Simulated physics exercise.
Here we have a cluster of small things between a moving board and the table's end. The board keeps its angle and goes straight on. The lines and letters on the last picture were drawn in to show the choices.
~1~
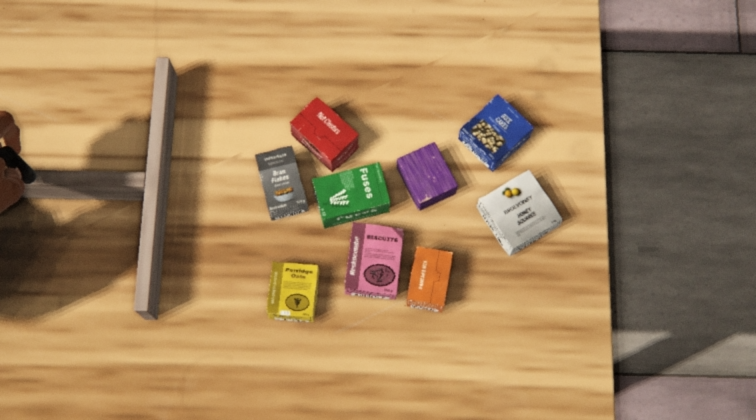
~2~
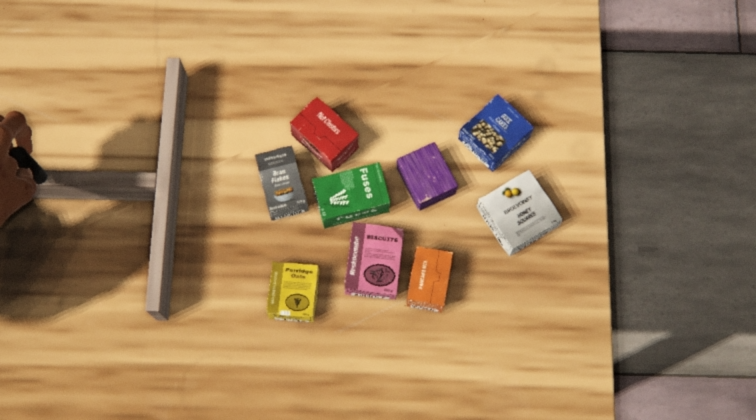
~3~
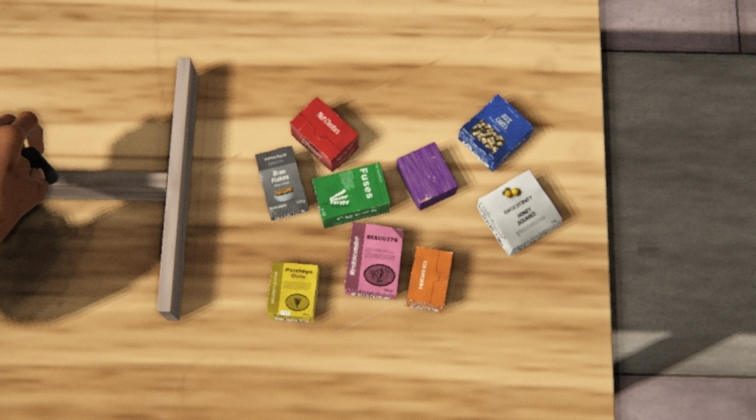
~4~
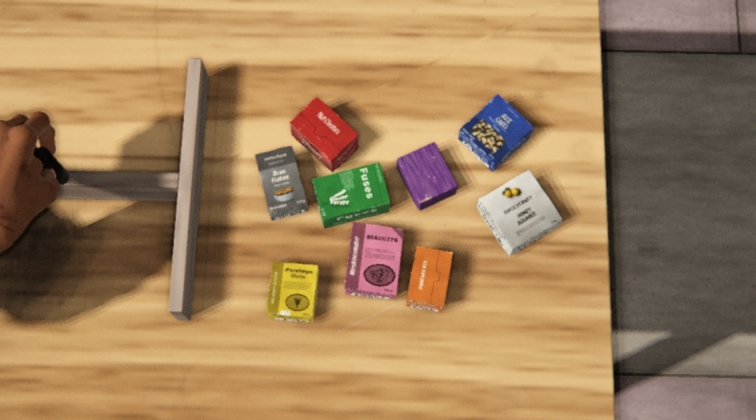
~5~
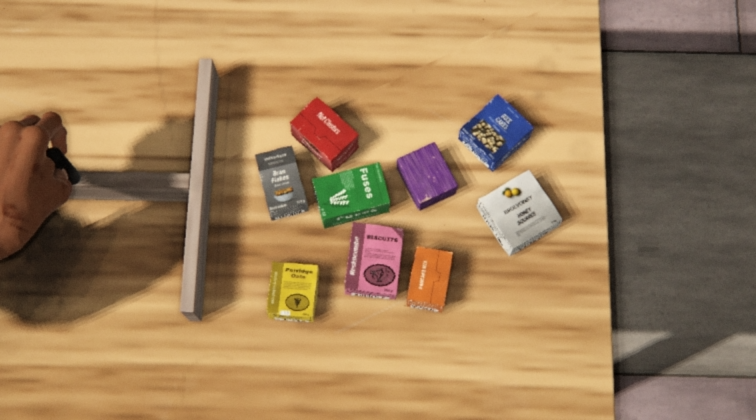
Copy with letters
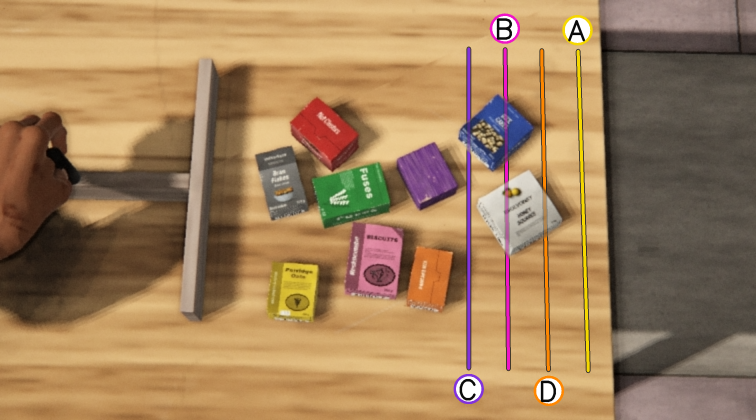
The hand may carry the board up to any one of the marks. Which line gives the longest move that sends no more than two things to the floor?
B is the last line within the limit.
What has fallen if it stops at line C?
The white packet goes over.
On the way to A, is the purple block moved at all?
Yes.
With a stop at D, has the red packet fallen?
No.
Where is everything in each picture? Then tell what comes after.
In the first frame, purple block (427, 176); red packet (325, 134); yellow packet (293, 292).
In the second frame, board (163, 180); blue packet (495, 134).
In the third frame, board (175, 180); white packet (519, 213).
In the fourth frame, board (186, 180); pink packet (375, 261).
In the fifth frame, board (197, 181); purple block (427, 176); red packet (325, 134); yellow packet (293, 292).
On the marked copy, A at (583, 204); B at (507, 202); C at (469, 201); D at (545, 203).
Taking B. A third of the way, board (308, 183); purple block (446, 174); yellow packet (336, 293).
Two thirds of the way, board (419, 185); white packet (577, 221); orange packet (543, 284).
When it is over, board (506, 187); orange packet over the edge; white packet over the edge; two fallen.
As for the rest, A drops seven; C is within the limit but short; D drops six.
